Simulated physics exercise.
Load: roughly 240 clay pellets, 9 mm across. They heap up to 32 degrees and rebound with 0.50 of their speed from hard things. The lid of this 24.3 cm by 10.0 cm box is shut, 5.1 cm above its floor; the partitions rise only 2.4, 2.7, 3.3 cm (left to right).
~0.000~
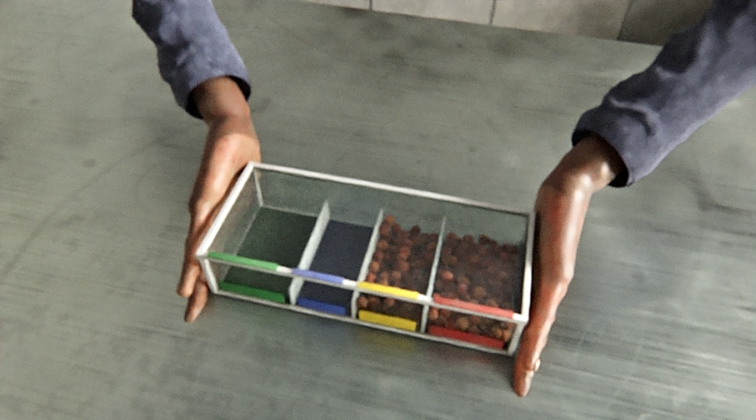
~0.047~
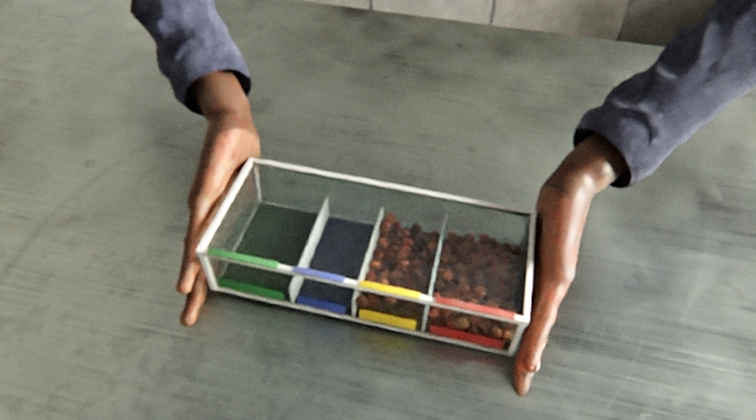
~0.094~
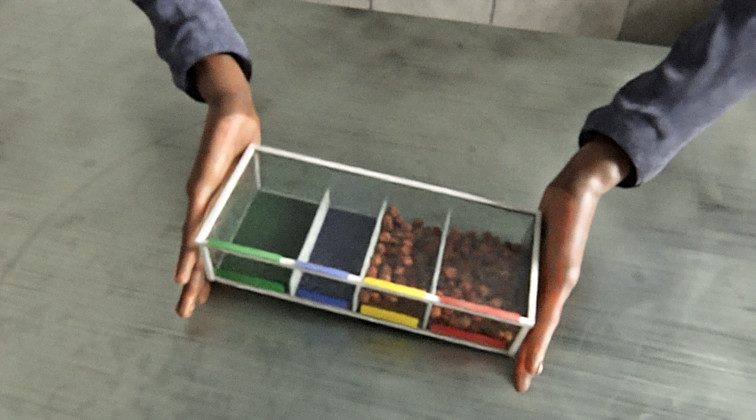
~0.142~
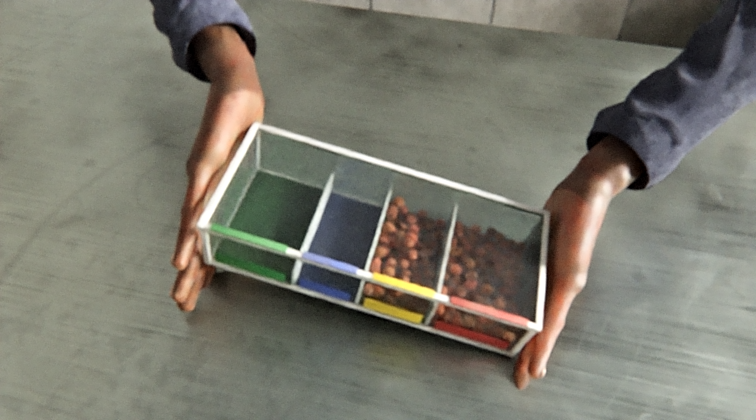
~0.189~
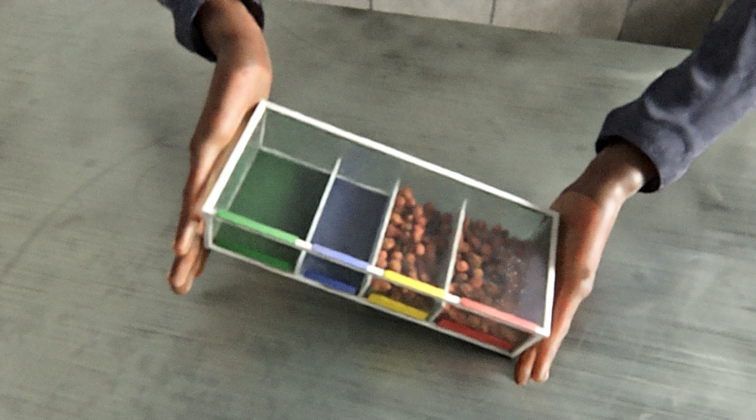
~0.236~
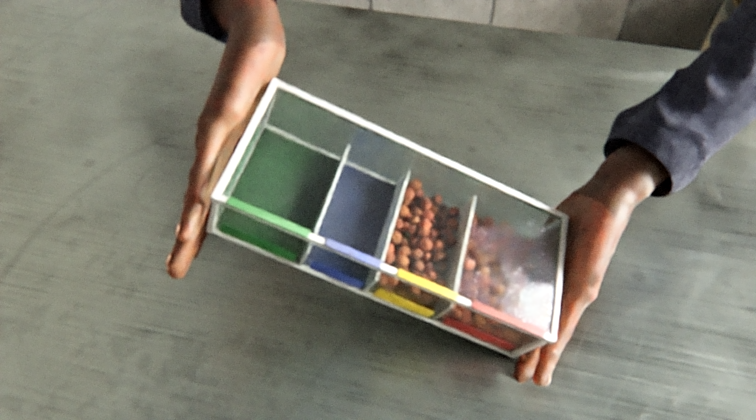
In the video, two hands hold a clear lidded box with green, blue, yellow and red sections, brown pellets filling part of the yellow and red ones, then tilt it clockwise, raising the left end while the pellets stay in their sections.
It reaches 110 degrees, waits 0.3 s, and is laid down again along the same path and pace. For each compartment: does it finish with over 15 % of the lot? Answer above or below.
Red above, blue below, green below, yellow above.
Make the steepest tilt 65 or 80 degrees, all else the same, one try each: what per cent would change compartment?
Some 0 and 10 per cent.
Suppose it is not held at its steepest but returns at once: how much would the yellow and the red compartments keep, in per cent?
Then: Yellow 20; red 80.
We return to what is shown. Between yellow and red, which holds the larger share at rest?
It is the red one.
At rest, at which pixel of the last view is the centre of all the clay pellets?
Around (475, 298).
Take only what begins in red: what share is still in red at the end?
Roughly 100 per cent.
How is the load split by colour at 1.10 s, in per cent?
Red 75; blue 0; green 0; yellow 25.
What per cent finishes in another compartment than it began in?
Some 20 per cent.
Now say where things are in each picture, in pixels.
In the first picture, box tilt 0 degrees, front corners at (204, 253) and (521, 317); red 60 %, yellow 40 %.
In the second picture, box tilt 1 degrees, front corners at (203, 250) and (523, 318).
In the third picture, box tilt 5 degrees, front corners at (203, 240) and (527, 321), lowest corner right front.
In the fourth picture, box tilt 11 degrees, front corners at (205, 224) and (535, 325), lowest corner right front.
In the fifth picture, box tilt 18 degrees, front corners at (210, 209) and (542, 330), lowest corner right front.
In the sixth picture, box tilt 24 degrees, front corners at (220, 196) and (549, 336), lowest corner right front; red 60 %, yellow 40 %. Its pace works out near 135 degrees a second.
Then, at 1.10 s, tilt 110 degrees; red 75 %, yellow 25 %.
After 1.67 s, tilt 57 degrees; red 80 %, yellow 20 %.
Then, at 2.30 s, tilt 0 degrees; red 80 %, yellow 20 %.
By 2.8 s all is still; red 80 %, blue 0 %, green 0 %, yellow 20 %.
